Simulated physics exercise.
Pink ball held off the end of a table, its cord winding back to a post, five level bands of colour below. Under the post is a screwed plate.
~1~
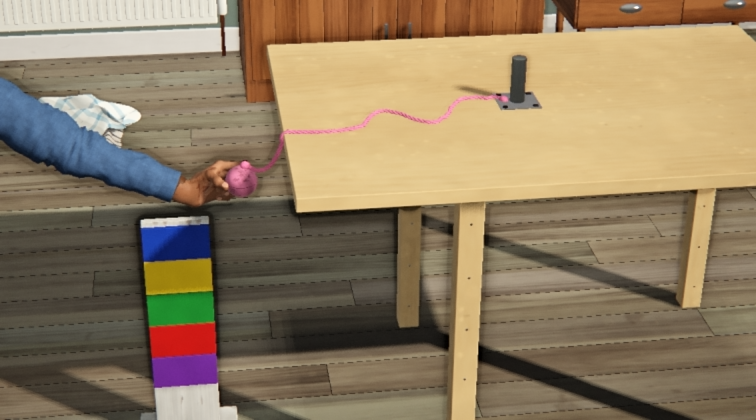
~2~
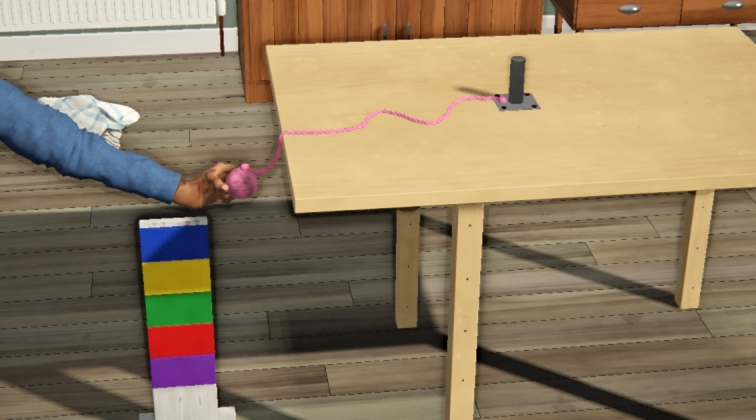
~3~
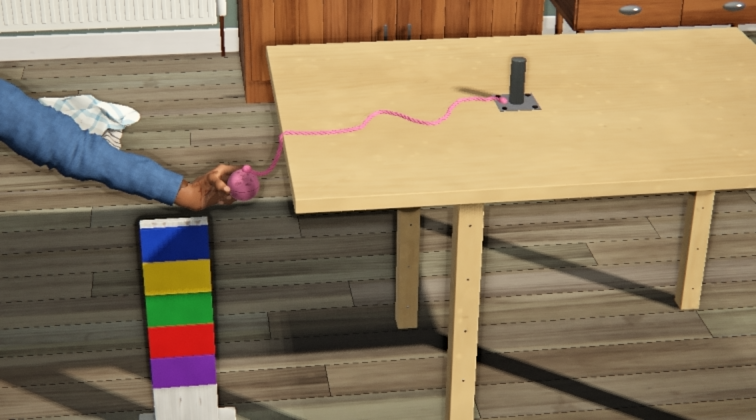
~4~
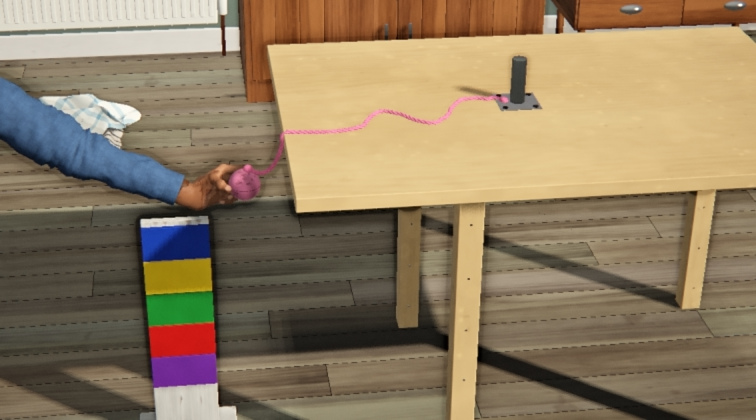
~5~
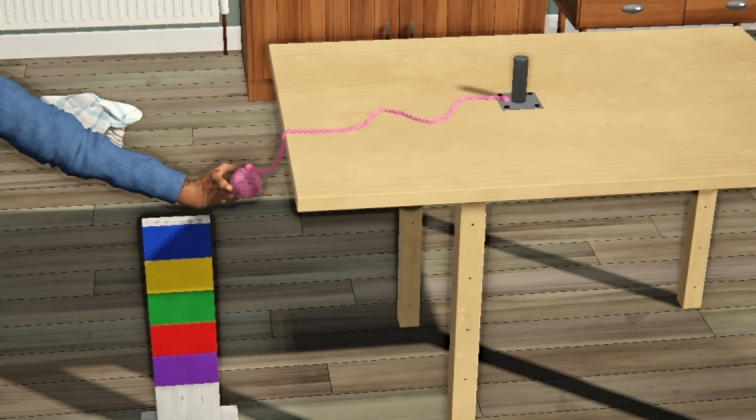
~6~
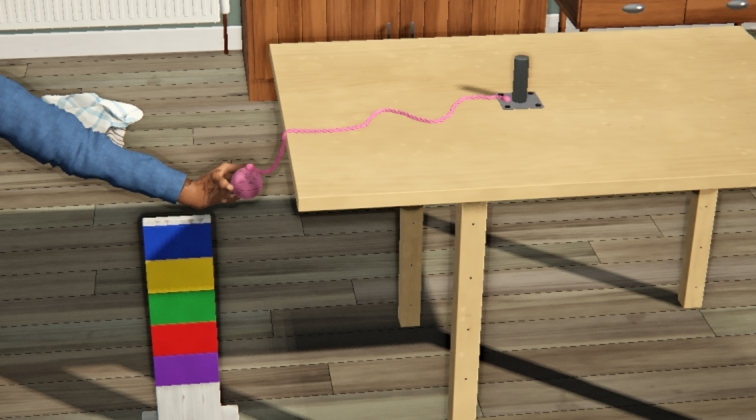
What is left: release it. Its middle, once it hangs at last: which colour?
Colour: Yellow.
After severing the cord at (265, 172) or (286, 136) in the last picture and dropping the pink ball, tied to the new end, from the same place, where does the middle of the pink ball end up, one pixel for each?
About (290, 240), then (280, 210).
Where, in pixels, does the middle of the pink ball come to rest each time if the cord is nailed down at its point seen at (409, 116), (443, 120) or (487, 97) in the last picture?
First try (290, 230), second try (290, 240), third try (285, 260).
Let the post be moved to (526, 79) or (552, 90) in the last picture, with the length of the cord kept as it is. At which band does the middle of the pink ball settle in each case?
Going case by case, it's blue and then blue.
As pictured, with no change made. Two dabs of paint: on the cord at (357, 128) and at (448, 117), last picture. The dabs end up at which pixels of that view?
First point (289, 128), second point (416, 112).
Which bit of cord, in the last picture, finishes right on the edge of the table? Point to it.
That spot lies near (351, 129).
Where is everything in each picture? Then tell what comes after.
In the first picture, pink ball (241, 181); blue (176, 244); yellow (179, 278); green (181, 310); red (183, 341); purple (185, 372).
In the second picture, pink ball (241, 183); cord through (475, 98) (444, 118) (392, 113) (353, 129) (287, 134).
In the third picture, pink ball (243, 185).
In the fourth picture, pink ball (245, 185); cord through (476, 98) (446, 118) (394, 113) (354, 129) (288, 133).
In the fifth picture, pink ball (246, 184).
In the sixth picture, pink ball (247, 183); cord through (478, 97) (448, 117) (396, 112) (356, 128) (290, 132).
Soon after, ball near (307, 255); level with yellow.
Then, ball near (277, 266); level with yellow.
At rest, ball near (284, 265); level with yellow. Its middle rests at the yellow band.
